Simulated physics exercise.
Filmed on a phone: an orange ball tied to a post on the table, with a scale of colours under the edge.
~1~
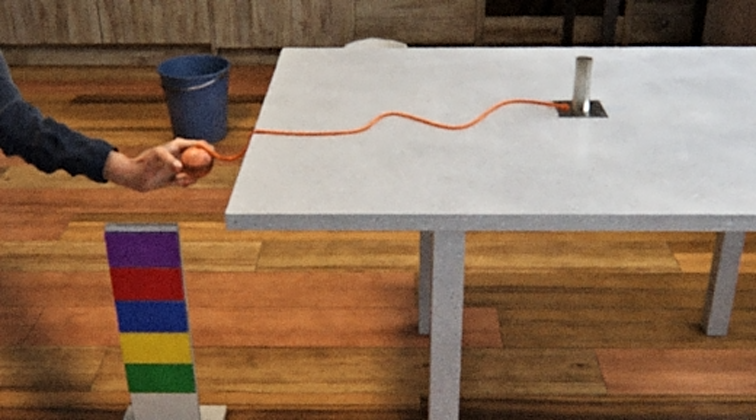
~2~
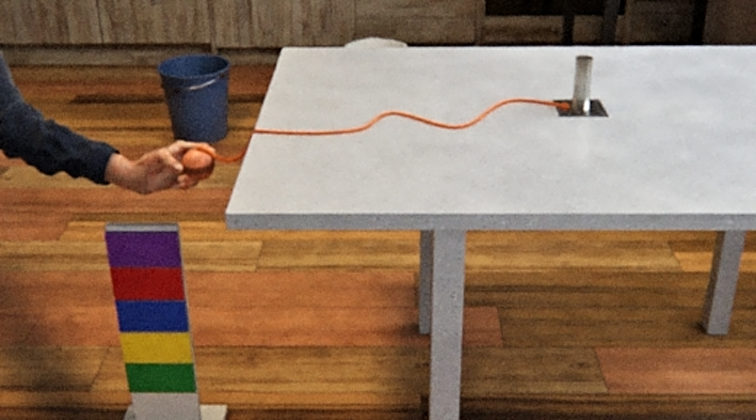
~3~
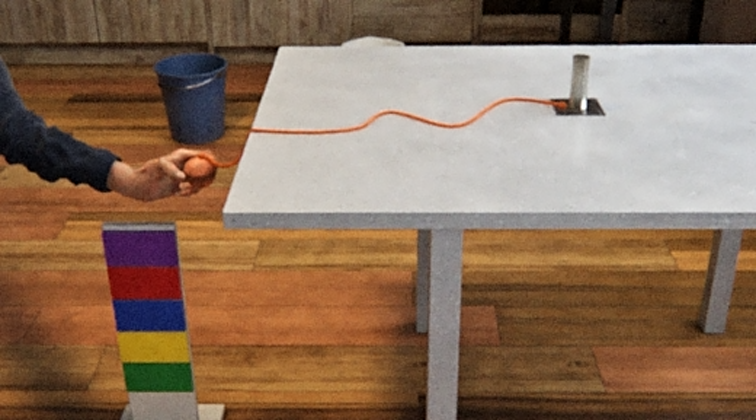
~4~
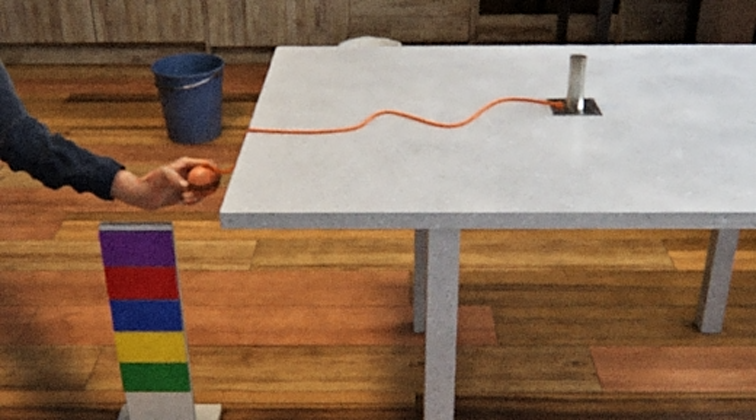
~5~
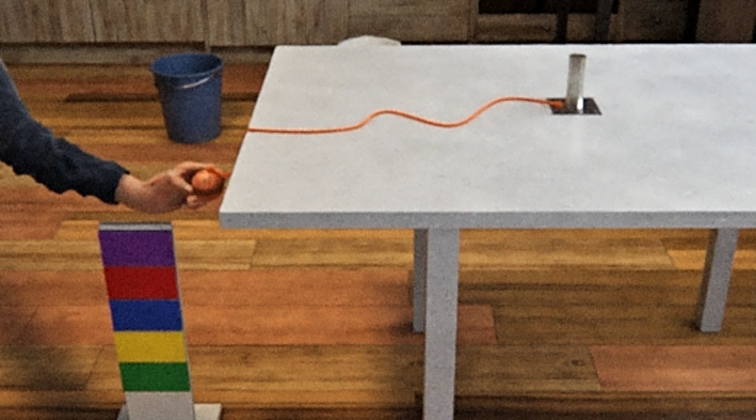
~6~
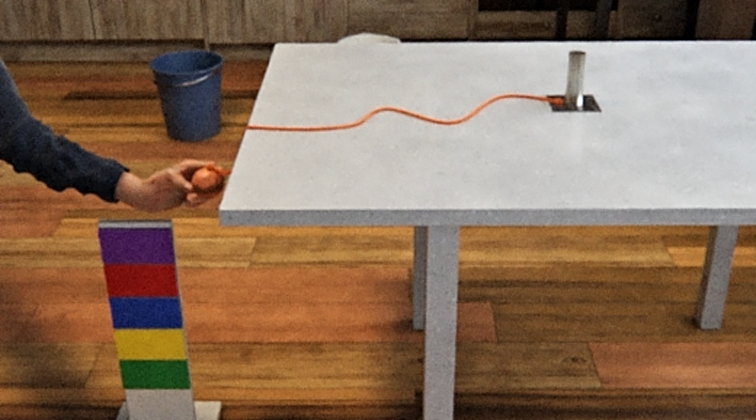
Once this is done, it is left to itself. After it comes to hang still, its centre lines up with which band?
It lines up with red.
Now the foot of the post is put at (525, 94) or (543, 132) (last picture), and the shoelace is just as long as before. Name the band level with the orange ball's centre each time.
Try one - blue; try two - blue.
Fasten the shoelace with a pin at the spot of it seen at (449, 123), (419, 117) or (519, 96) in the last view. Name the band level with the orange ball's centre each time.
Taking the three tries in turn, you'd get purple, purple and red.
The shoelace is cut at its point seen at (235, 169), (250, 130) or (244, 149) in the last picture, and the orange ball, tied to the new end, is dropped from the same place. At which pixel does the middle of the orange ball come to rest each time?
Estimated positions in order: (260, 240); (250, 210); (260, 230).
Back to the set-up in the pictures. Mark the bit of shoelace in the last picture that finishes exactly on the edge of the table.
The piece you want is at about (320, 129).
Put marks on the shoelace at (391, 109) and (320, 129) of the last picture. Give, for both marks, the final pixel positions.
The first moves to (339, 115), the second to (248, 128).
Soon after, ball near (231, 266); level with red.
After that, ball near (291, 265); level with red.
And then, ball near (265, 273); level with red.
In the end, ball near (254, 273); level with red. The shoelace holds its middle at red.
